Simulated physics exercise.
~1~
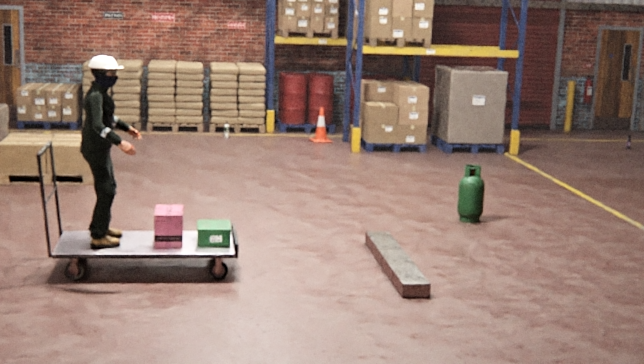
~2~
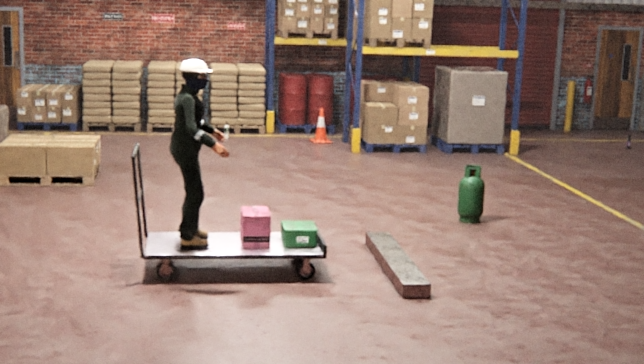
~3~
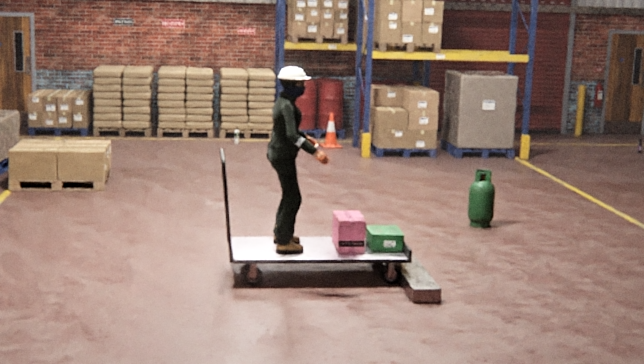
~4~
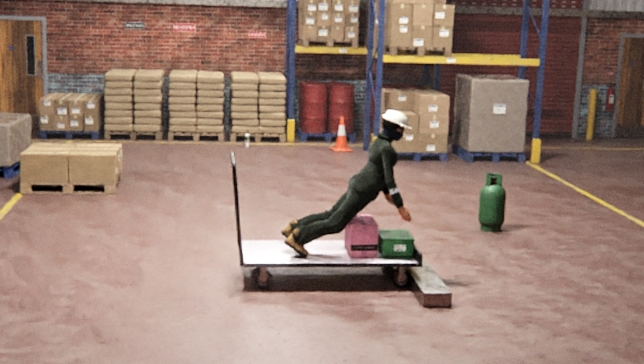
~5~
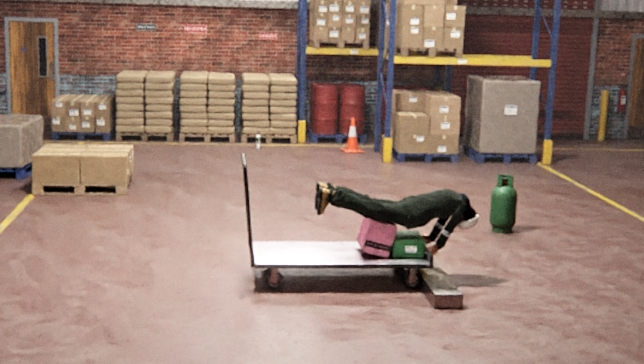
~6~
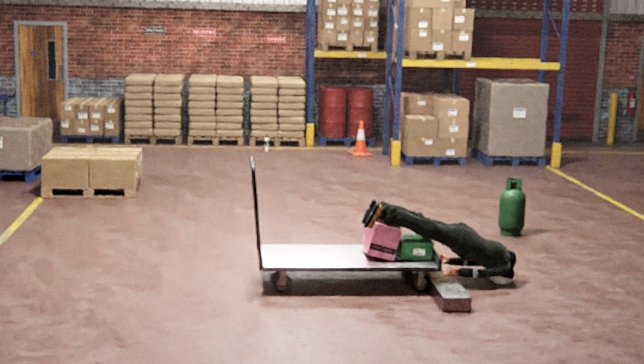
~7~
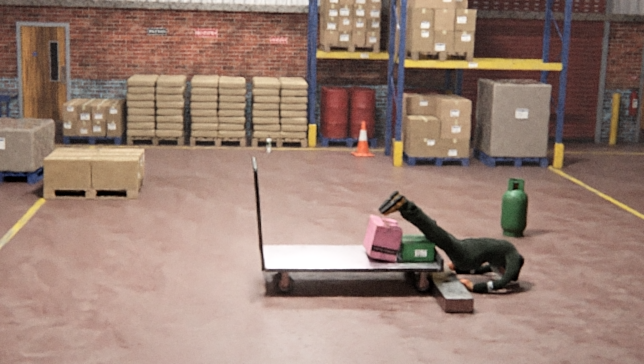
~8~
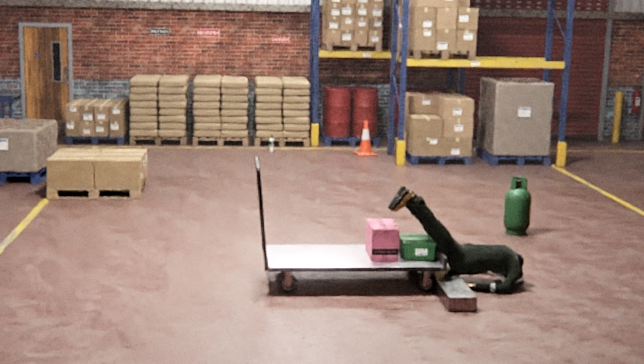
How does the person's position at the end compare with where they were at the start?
At the start the person stands upright on the trolley at the left of the view. By the end they are down on the floor past the trolley's front edge, further right, with their legs slanting up toward the trolley.
A person in dark clothing and a white helmet stands on a flat trolley at the left of a brick-walled warehouse, seen from the side, with a pink carton and a green tote in front. The trolley rolls right toward a low grey kerb, near a green gas cylinder. Its front wheels meet the kerb and it stops, staying flat. The person pitches forward over the carton and tote, tipping the carton, and dives past the front edge. The person ends crumpled on the floor beyond the kerb, legs slanting up toward the trolley, while both boxes remain aboard.
